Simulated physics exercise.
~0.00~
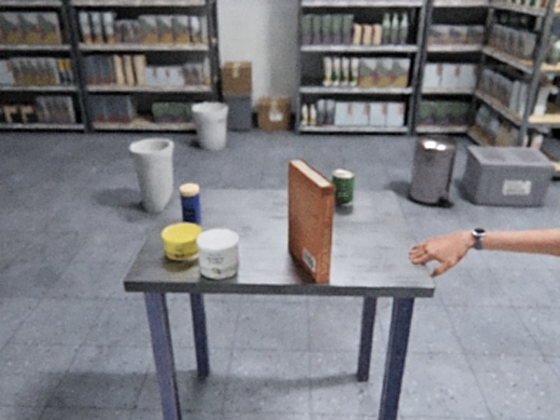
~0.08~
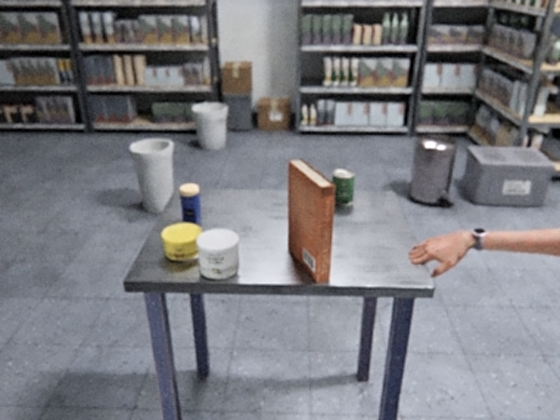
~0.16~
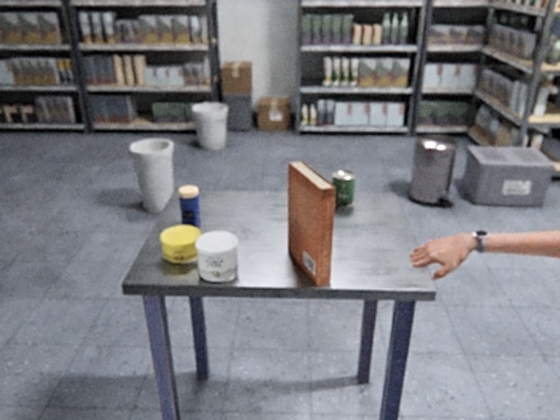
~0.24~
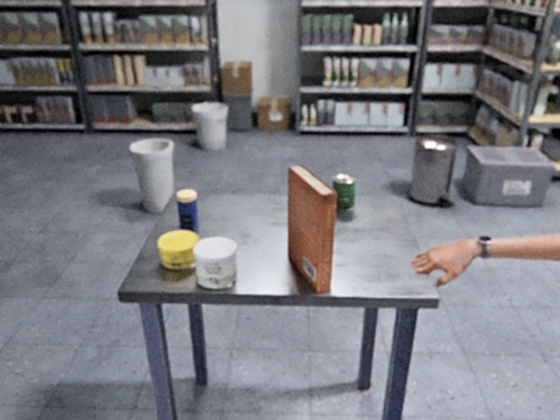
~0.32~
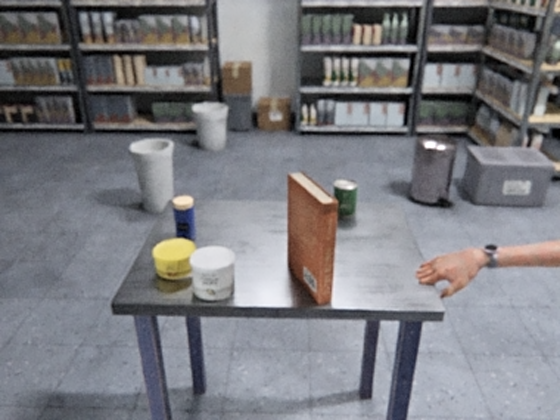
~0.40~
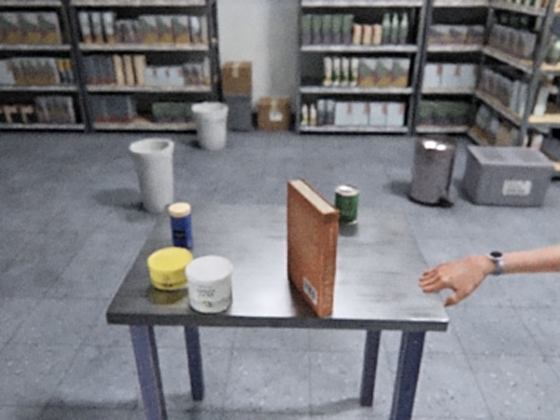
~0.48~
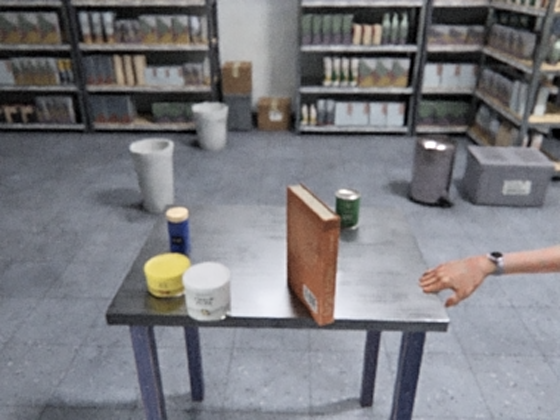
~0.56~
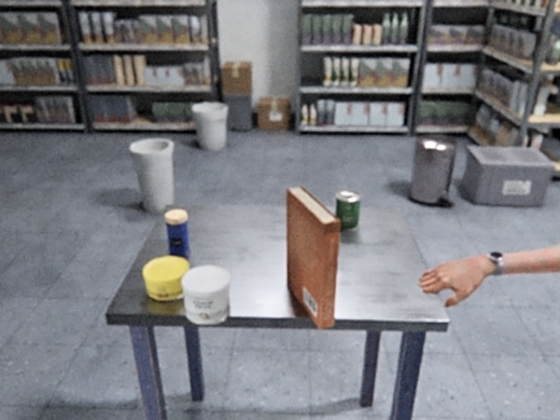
A hand drags a small table toward the viewer and stops, its five items still standing.
